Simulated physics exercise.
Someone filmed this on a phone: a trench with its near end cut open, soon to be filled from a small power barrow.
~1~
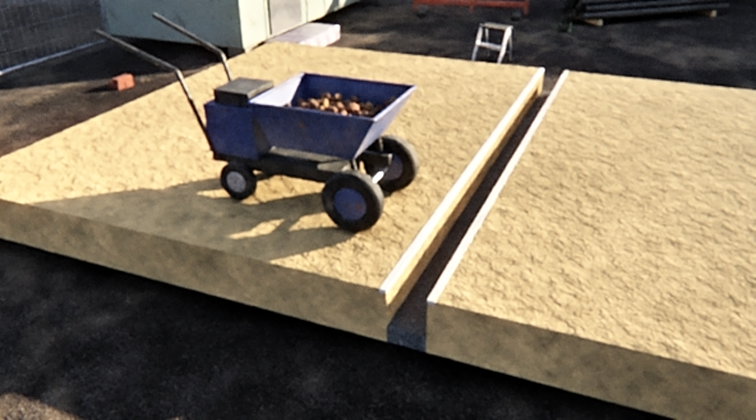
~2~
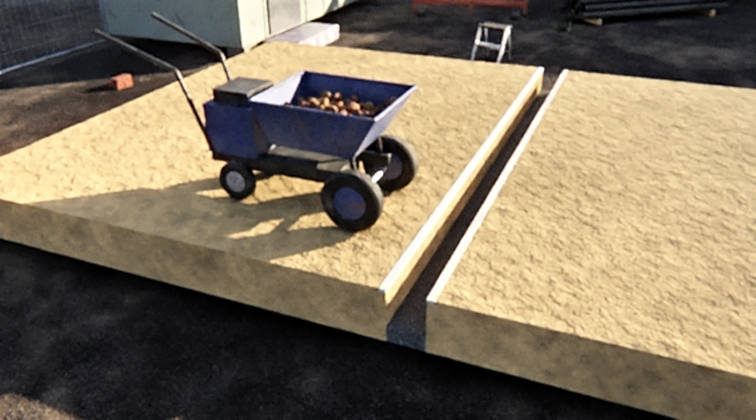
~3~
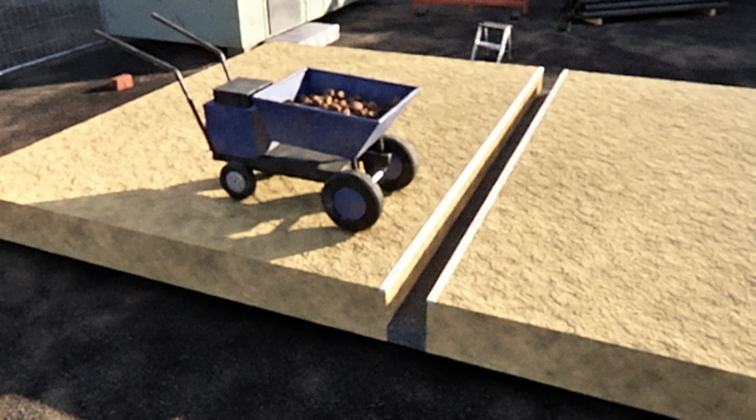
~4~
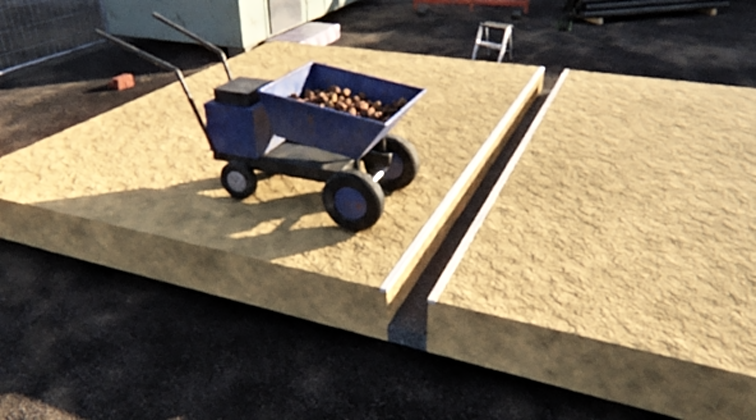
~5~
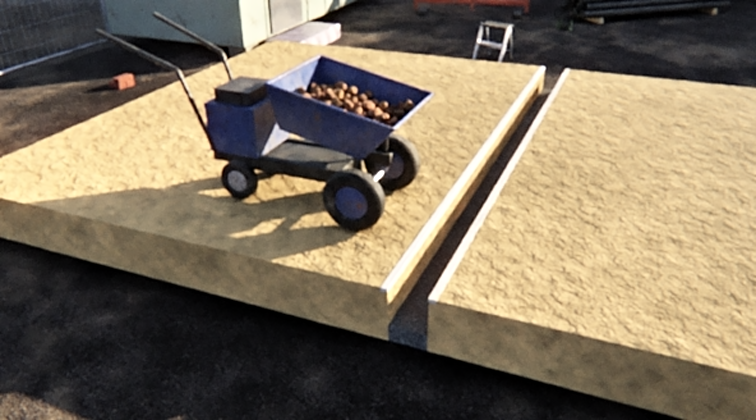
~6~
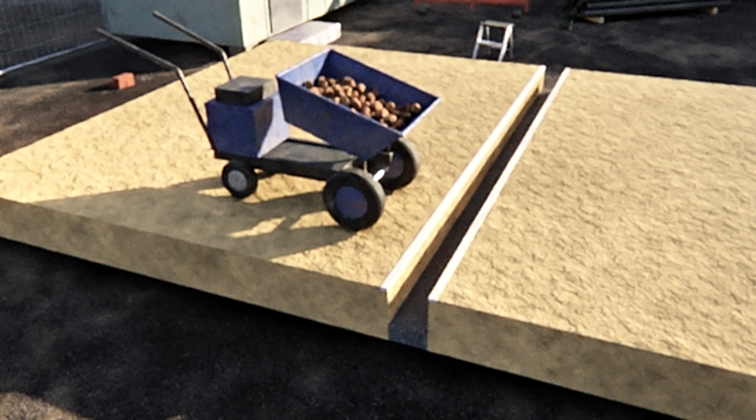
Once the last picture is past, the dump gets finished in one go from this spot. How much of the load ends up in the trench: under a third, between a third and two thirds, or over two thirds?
Way I see it, the trench ends up with a third up to two-thirds of the load.
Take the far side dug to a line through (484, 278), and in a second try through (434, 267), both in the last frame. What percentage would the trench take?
I'd put it near 100 in a hundred, then near 0 in a hundred.
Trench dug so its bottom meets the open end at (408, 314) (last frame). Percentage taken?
Close to 40 per cent, I reckon.
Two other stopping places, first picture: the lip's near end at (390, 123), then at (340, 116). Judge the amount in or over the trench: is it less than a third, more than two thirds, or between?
Try 1, under a third; try 2, beyond two thirds.
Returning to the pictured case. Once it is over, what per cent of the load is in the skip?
I reckon some 0 percent.
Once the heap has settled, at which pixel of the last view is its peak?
Peak at rest, last frame: Around (492, 223).
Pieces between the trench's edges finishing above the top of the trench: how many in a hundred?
Roughly 0 percent.
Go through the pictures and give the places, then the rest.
The first frame shows lip of the skip (374, 121), level; top of the load (333, 112), clay clods; first edge of the trench (402, 262); far edge (448, 272), the trench under half as wide as the skip, and about as deep as wide.
The second frame shows lip of the skip (374, 121), level; top of the load (333, 111).
The third frame shows lip of the skip (378, 123), tipped barely; top of the load (322, 108).
The fourth frame shows lip of the skip (385, 126), tipped a little; top of the load (327, 105).
The fifth frame shows lip of the skip (393, 130), tipped a little; top of the load (322, 103).
The sixth frame shows lip of the skip (401, 136), tipped clearly; top of the load (329, 98); first edge of the trench (404, 260); far edge (449, 270).
Just after the last frame, skip tipped steeply; every one in the skip.
A moment on, skip tipped right over; the larger part in the skip; just a few in or heaped over the trench; about a tenth beyond it; just a few falling.
Further on, skip tipped right over; about a tenth in the skip; roughly a third in or heaped over the trench; roughly half beyond it.
When it is over, skip tipped right over; just a few in the skip; roughly half in or heaped over the trench; roughly half beyond it.
